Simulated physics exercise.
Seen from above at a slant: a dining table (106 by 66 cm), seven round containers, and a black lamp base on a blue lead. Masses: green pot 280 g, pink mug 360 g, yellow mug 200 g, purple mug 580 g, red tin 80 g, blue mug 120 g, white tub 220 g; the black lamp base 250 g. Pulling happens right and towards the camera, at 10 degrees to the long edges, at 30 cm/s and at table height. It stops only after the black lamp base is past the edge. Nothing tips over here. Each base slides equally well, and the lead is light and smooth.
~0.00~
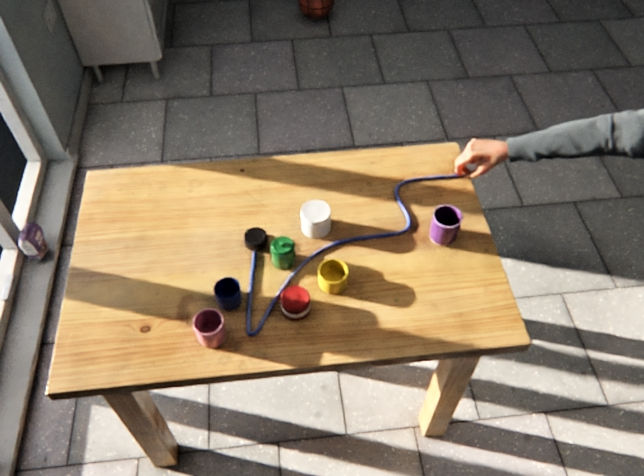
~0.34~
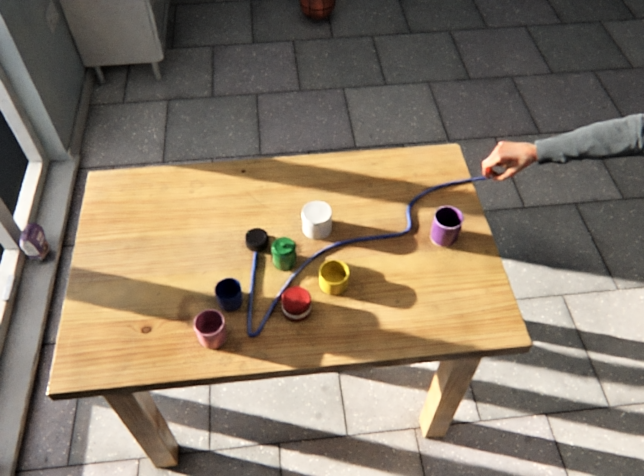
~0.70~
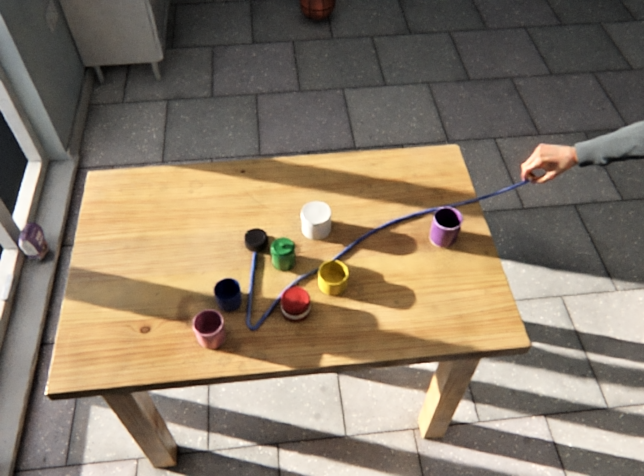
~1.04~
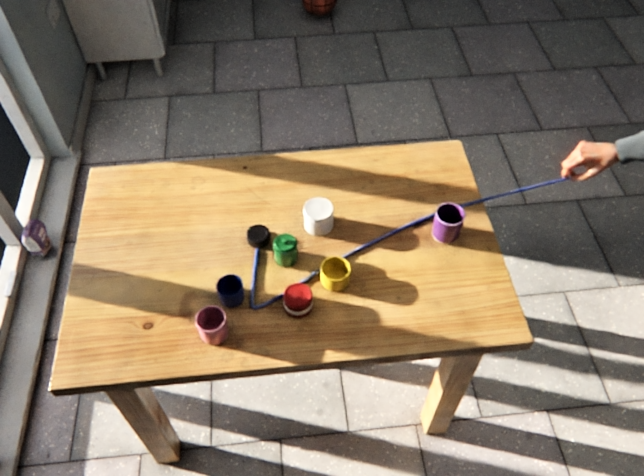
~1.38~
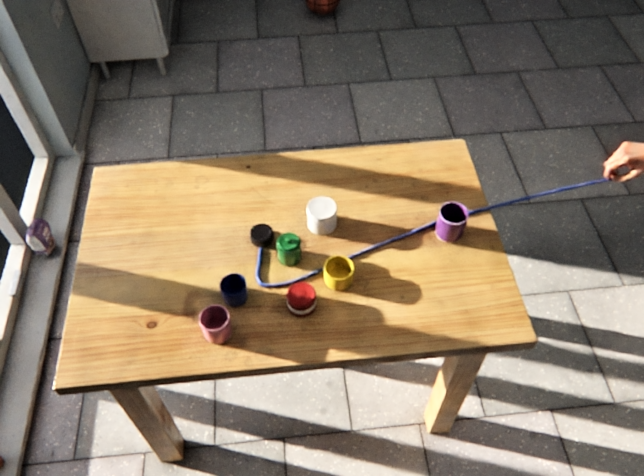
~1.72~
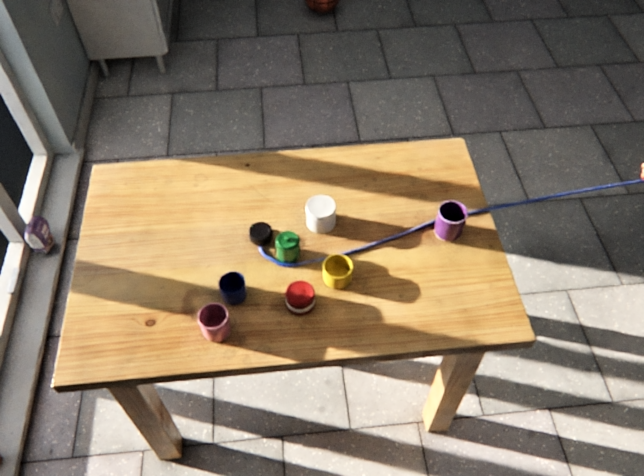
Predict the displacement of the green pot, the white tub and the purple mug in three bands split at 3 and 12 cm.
Result: Green pot slides into the middle band, white tub stays about where it is, purple mug stays in the low band.
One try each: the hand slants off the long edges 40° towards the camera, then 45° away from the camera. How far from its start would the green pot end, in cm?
About 8 cm, then about 10 cm.
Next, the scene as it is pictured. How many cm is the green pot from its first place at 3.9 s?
Displacement: About 8 cm.
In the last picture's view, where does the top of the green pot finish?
(302, 215).
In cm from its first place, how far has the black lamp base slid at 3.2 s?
Shift at that time: About 34 cm.
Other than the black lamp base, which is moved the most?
The green pot.
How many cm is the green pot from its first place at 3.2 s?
It has moved roughly 8 cm by then.
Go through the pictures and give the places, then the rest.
Shows, lamp base (255, 236); green pot (282, 243); white tub (316, 211); purple mug (448, 216); lead through (397, 196) (356, 239) (280, 293) (250, 301); 0 cm pulled, in the first frame.
Shows, lead through (409, 228) (281, 293); 7 cm pulled, in the second frame.
Shows, lead through (418, 214) (291, 285); 18 cm pulled, in the third frame.
Shows, lead through (456, 208) (324, 268); 28 cm pulled, in the fourth frame.
Shows, lead through (497, 206) (359, 253); 38 cm pulled, in the fifth frame.
Shows, lamp base (260, 231); green pot (287, 237); white tub (321, 206); purple mug (453, 212); lead through (571, 193) (481, 211) (392, 238) (306, 262); 49 cm pulled, in the sixth frame.
At 2.5 s, the black lamp base has slid 17 cm. Moved, green pot 8 cm.
At 3.2 s, the black lamp base has slid 35 cm. Moved, green pot 8 cm.
At 3.9 s, the black lamp base has slid 56 cm. Moved, green pot 8 cm.
At 4.4 s, the black lamp base is off the top. Moved, green pot 8 cm at (302, 215), purple mug 1 cm at (457, 213), white tub 1 cm at (324, 204).
